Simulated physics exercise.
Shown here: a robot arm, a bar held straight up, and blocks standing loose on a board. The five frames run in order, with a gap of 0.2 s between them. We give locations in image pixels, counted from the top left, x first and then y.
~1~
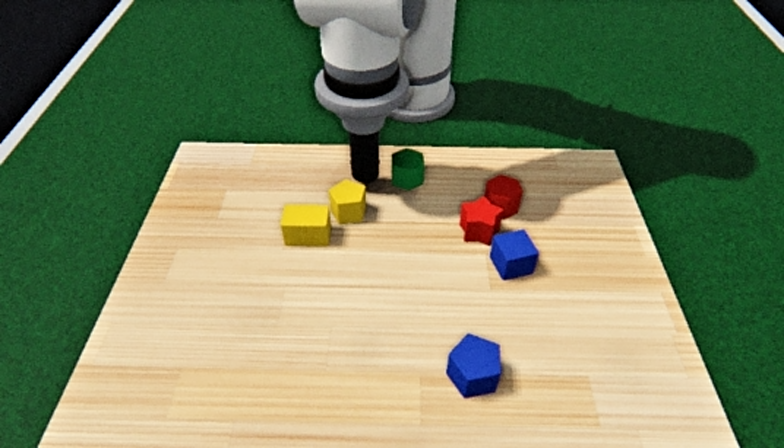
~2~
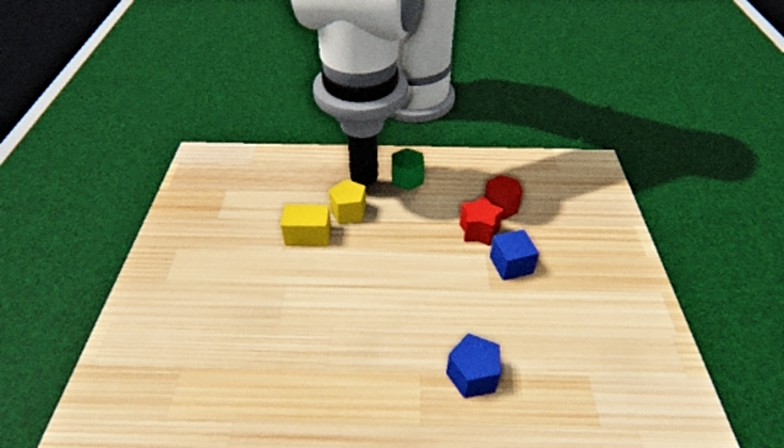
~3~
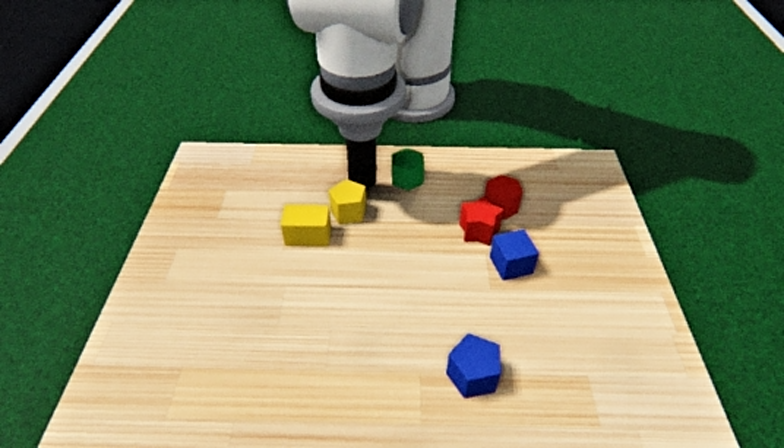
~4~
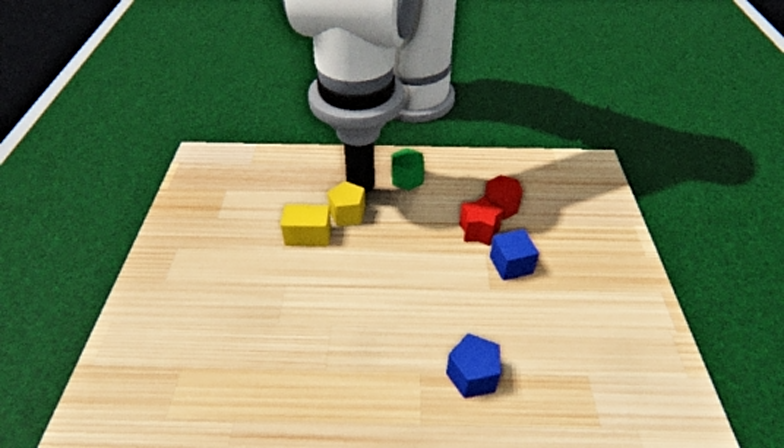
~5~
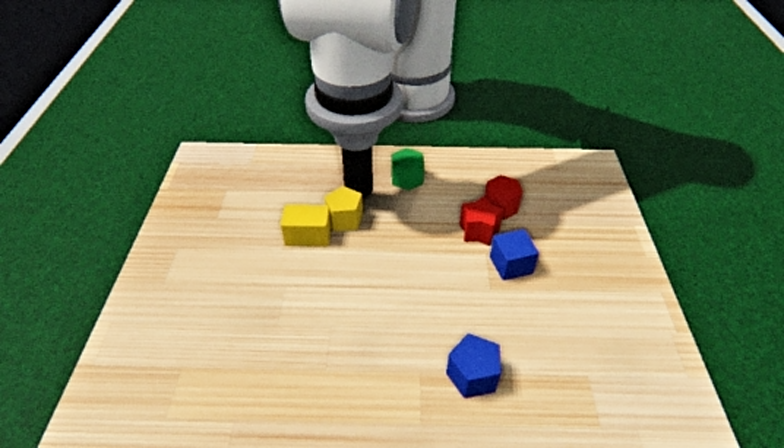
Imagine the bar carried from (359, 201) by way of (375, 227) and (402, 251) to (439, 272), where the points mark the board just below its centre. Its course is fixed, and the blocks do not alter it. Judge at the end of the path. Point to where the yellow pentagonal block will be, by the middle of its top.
It should be at about (343, 213).
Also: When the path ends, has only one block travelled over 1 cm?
Going by the path, yes.
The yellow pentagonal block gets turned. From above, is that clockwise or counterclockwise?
The answer is clockwise.
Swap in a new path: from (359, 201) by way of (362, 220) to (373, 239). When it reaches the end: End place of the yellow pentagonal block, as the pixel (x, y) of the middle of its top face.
My best guess is (339, 225).
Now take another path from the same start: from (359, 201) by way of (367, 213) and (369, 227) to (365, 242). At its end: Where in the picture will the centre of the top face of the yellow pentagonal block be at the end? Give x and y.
I'd guess (335, 234).
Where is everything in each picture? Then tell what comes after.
In the first picture, bar tip at (365, 175); block tops, yellow rectangle at (305, 214); yellow pentagonal block at (348, 191); green six-sided block at (408, 158).
In the second picture, bar at (364, 178); blocks unchanged.
In the third picture, bar at (363, 181); blocks unchanged.
In the fourth picture, bar at (361, 185); yellow pentagonal block at (346, 194).
In the fifth picture, bar at (359, 190); yellow rectangle at (305, 214); yellow pentagonal block at (343, 199); green six-sided block at (408, 158).
On the path given first. One third of the way, bar at (375, 217); yellow rectangle at (303, 216); yellow pentagonal block at (343, 213), turned 30° clockwise.
Two thirds of the way, bar at (403, 241); yellow rectangle at (303, 216); yellow pentagonal block at (343, 213), turned 30° clockwise.
At the end, bar at (440, 262); yellow rectangle at (303, 216); yellow pentagonal block at (343, 213), turned 30° clockwise; green six-sided block in place.
